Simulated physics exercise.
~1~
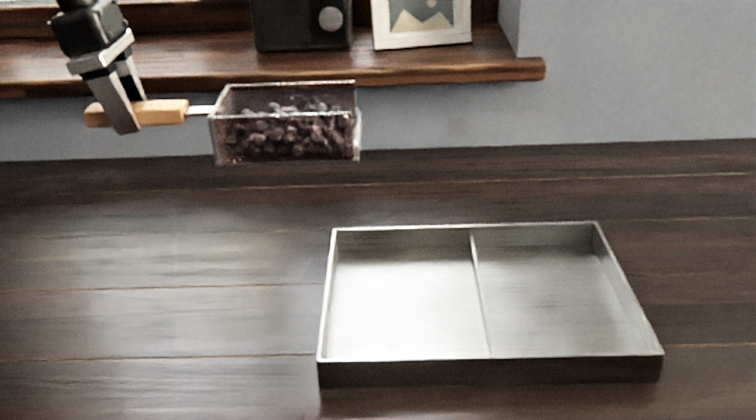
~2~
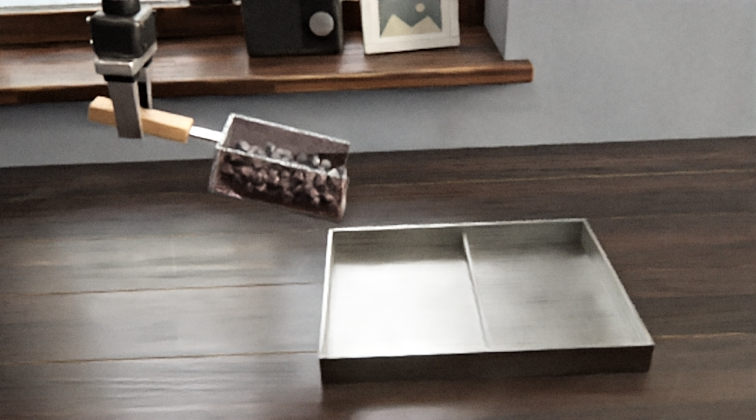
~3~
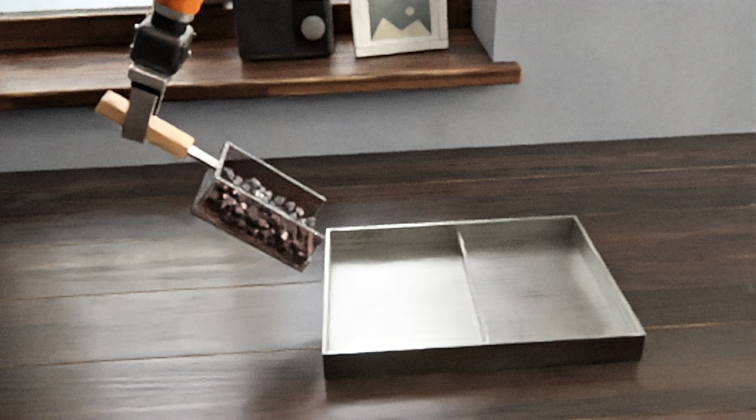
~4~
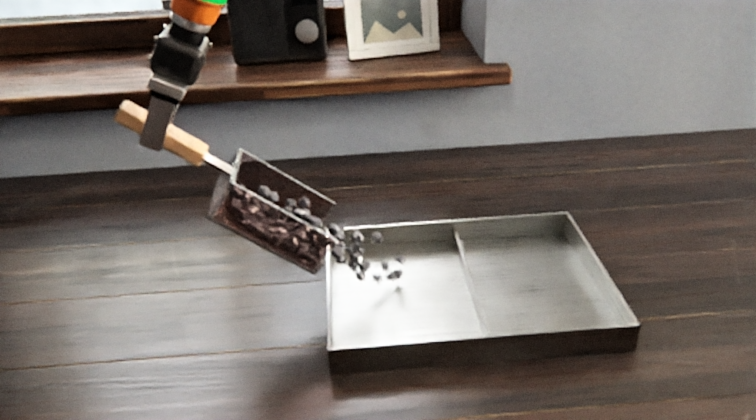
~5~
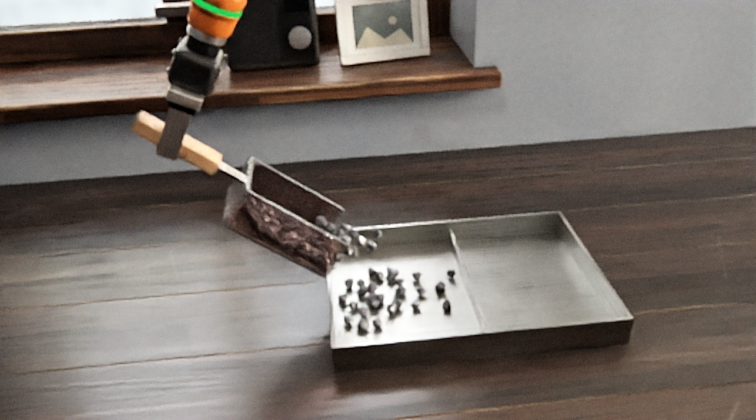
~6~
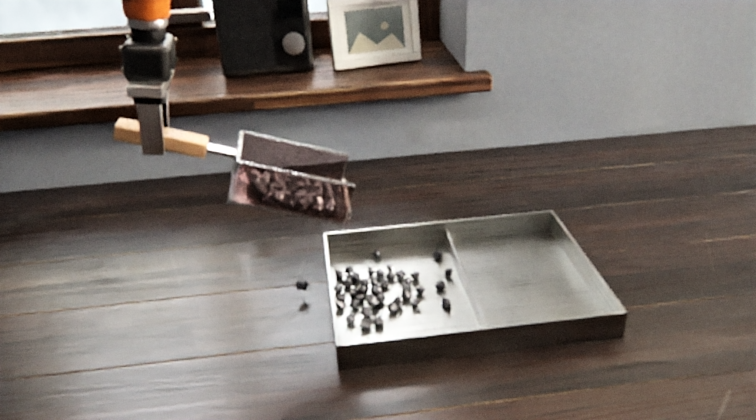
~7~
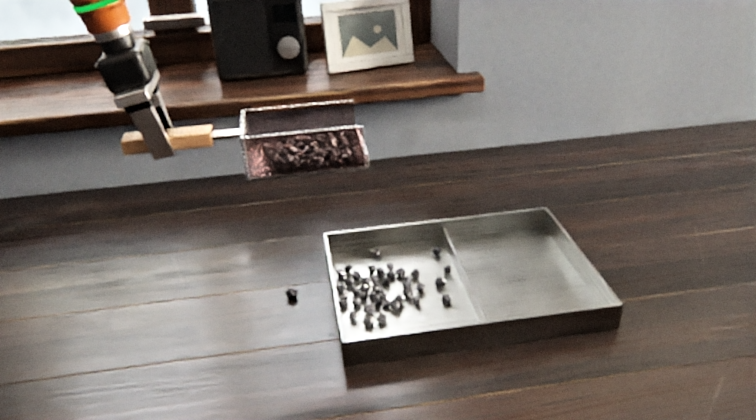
A robot gripper at upper left holds a wooden-handled, clear open box of small dark pebbles above a dark plank table, seen from slightly above, with a framed picture and a black object on the windowsill behind. A grey metal tray with two compartments sits at right. The gripper lowers the box and tips it forward toward the tray. Pebbles slide over the front edge and scatter across the left compartment. The box then rises and levels, still holding many pebbles, while one stray lies on the table left of the tray and the right compartment stays empty.
